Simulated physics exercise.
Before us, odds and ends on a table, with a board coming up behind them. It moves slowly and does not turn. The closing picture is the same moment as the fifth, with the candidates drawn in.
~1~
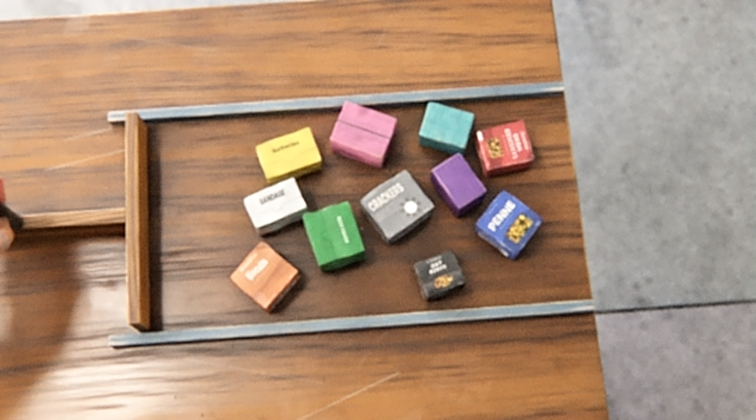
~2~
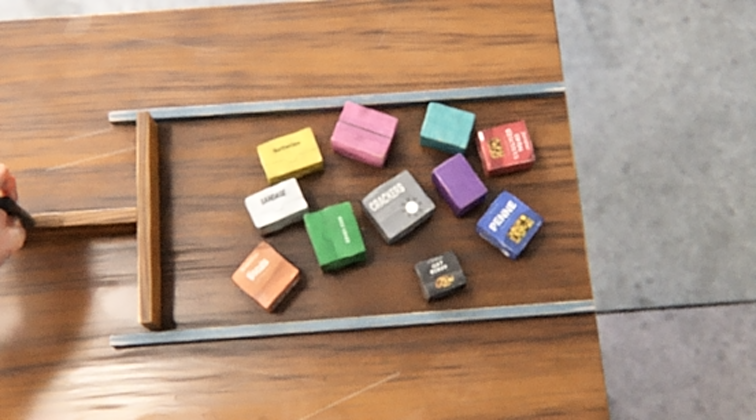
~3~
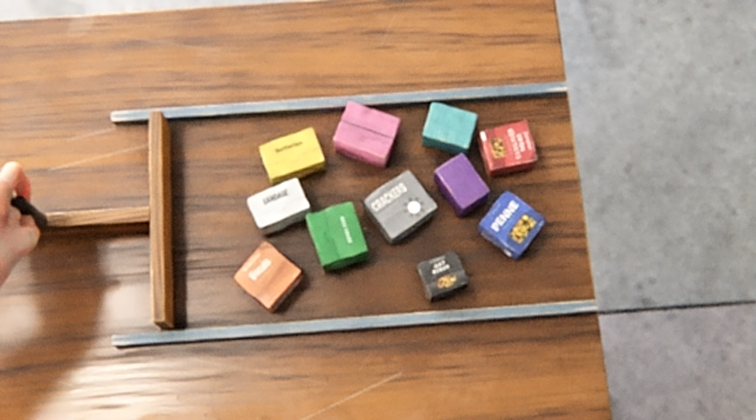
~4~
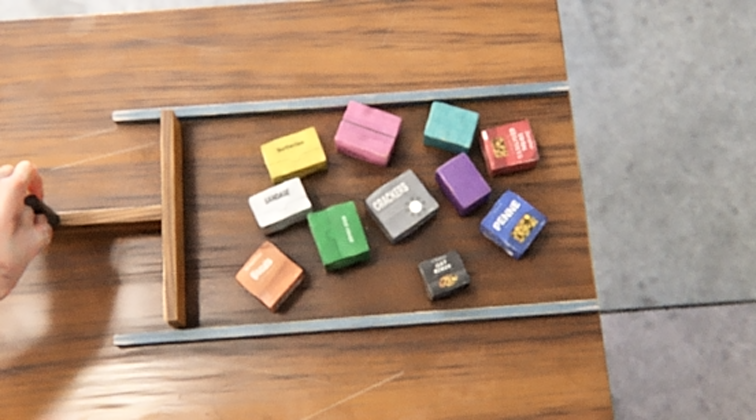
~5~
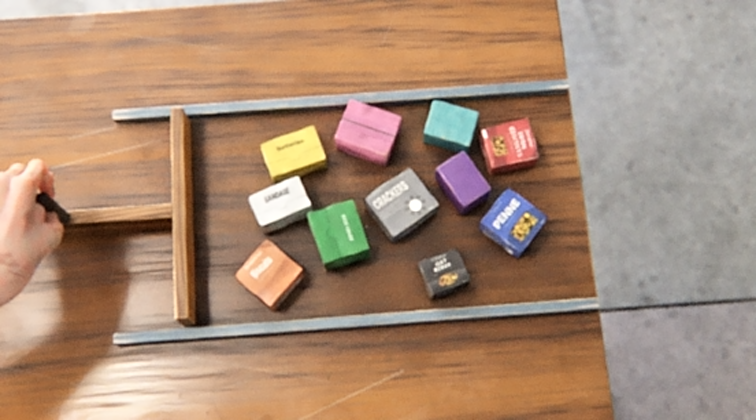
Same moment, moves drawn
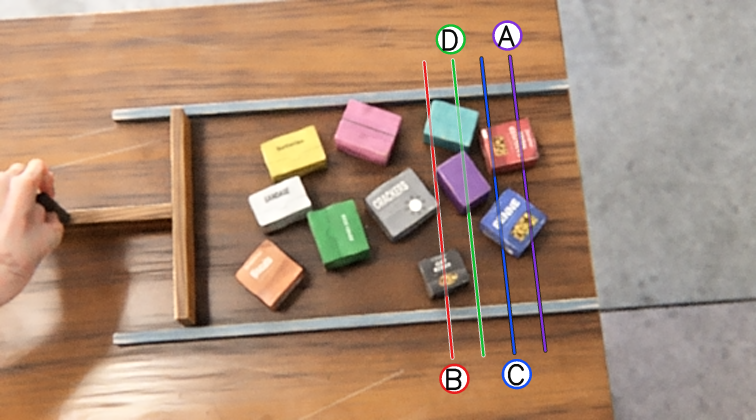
The clip shows small colourful boxes scattered between two metal rails on a wooden table, as a hand at the left slowly pushes a wooden board a short way right towards them, while the boxes stay still.
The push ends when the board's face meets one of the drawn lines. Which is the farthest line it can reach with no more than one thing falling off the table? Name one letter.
As far as mark B.
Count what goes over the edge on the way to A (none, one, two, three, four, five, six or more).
By then, six or more.
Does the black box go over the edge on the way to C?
No.
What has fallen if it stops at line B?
It is the red box.
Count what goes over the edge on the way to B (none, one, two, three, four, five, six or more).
One.
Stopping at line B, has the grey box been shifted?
Yes.
On the marked copy, A at (527, 198); B at (438, 204); C at (497, 200); D at (468, 202).
Following B. Soon after the start, board (272, 203); orange packet (318, 287); yellow box (310, 159).
Later, board (365, 196); red box (537, 148); turquoise block (498, 111).
In the end, board (434, 191); red box over the edge; turquoise block (564, 107); one fallen.
As for the rest, A drops seven; C drops four; D drops three.
